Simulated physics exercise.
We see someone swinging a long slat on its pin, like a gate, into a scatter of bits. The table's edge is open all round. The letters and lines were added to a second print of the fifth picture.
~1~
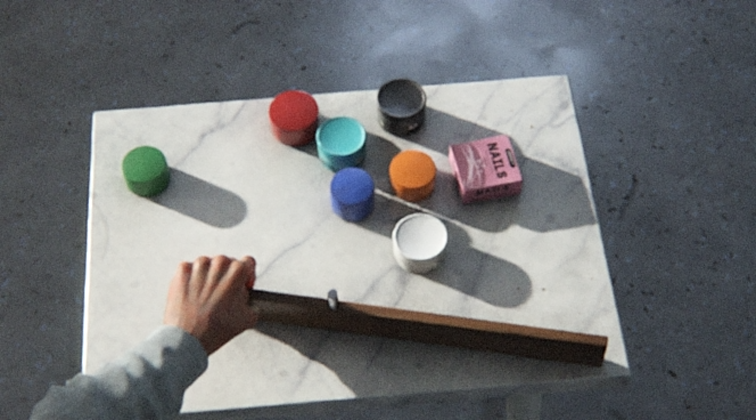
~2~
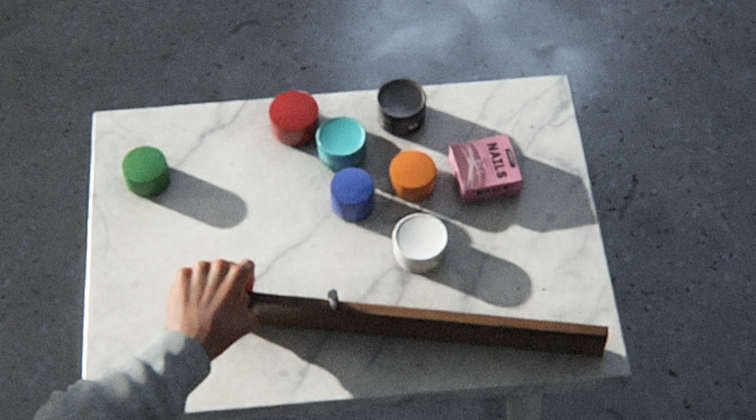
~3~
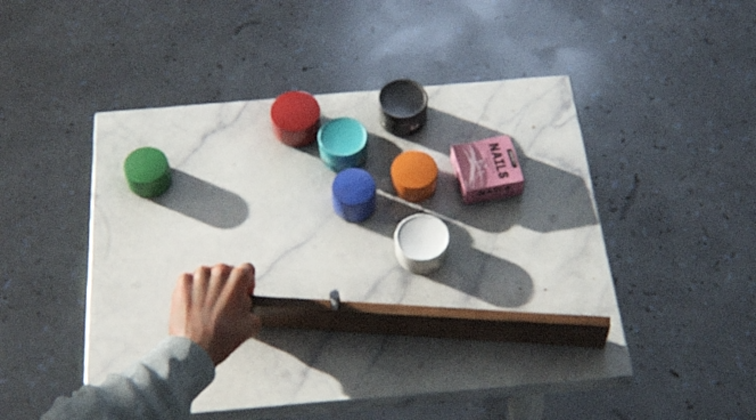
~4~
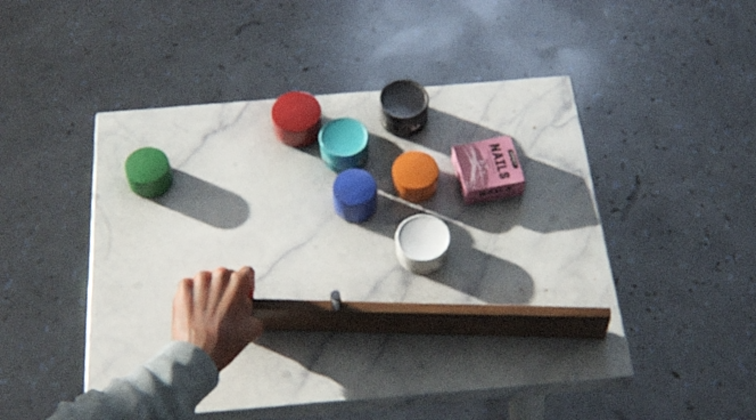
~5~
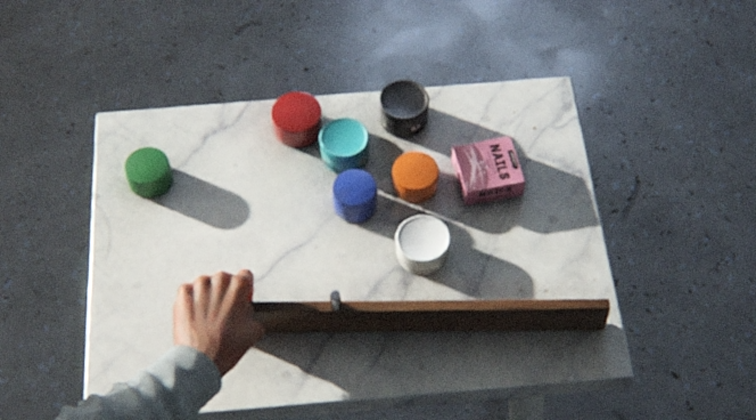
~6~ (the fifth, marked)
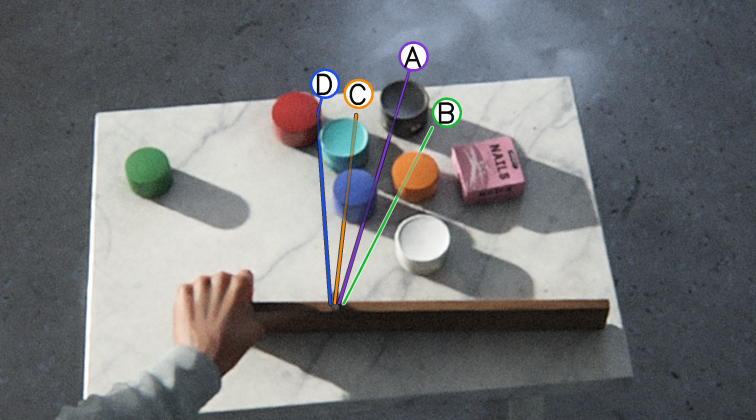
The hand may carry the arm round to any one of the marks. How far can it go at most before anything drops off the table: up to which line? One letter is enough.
B is the last safe line.
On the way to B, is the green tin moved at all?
By then, no.
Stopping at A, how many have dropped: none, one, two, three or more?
By then, one.
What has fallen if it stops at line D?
It is the black tub.
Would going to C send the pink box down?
By then, no.
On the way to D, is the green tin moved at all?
No.
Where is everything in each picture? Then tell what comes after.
In the first frame, blue tin (353, 195); pink box (485, 169); white tub (420, 244).
In the second frame, arm (475, 318); green tin (146, 172).
In the third frame, arm (477, 313); orange pot (414, 177).
In the fourth frame, arm (479, 309); black tub (404, 108).
In the fifth frame, arm (479, 305); pink box (488, 171); white tub (423, 245); green tin (149, 173).
On the marked copy, A at (368, 207); B at (390, 212); C at (346, 205); D at (324, 205).
With B. Early on, arm (463, 254); black tub (404, 109); red pot (297, 120).
Further on, arm (427, 215); pink box (455, 151); white tub (397, 218).
At the end, arm (392, 196); black tub (360, 91); pink box (399, 128); nothing has fallen.
As for the rest, A drops the black tub; C drops the black tub; D drops the black tub.
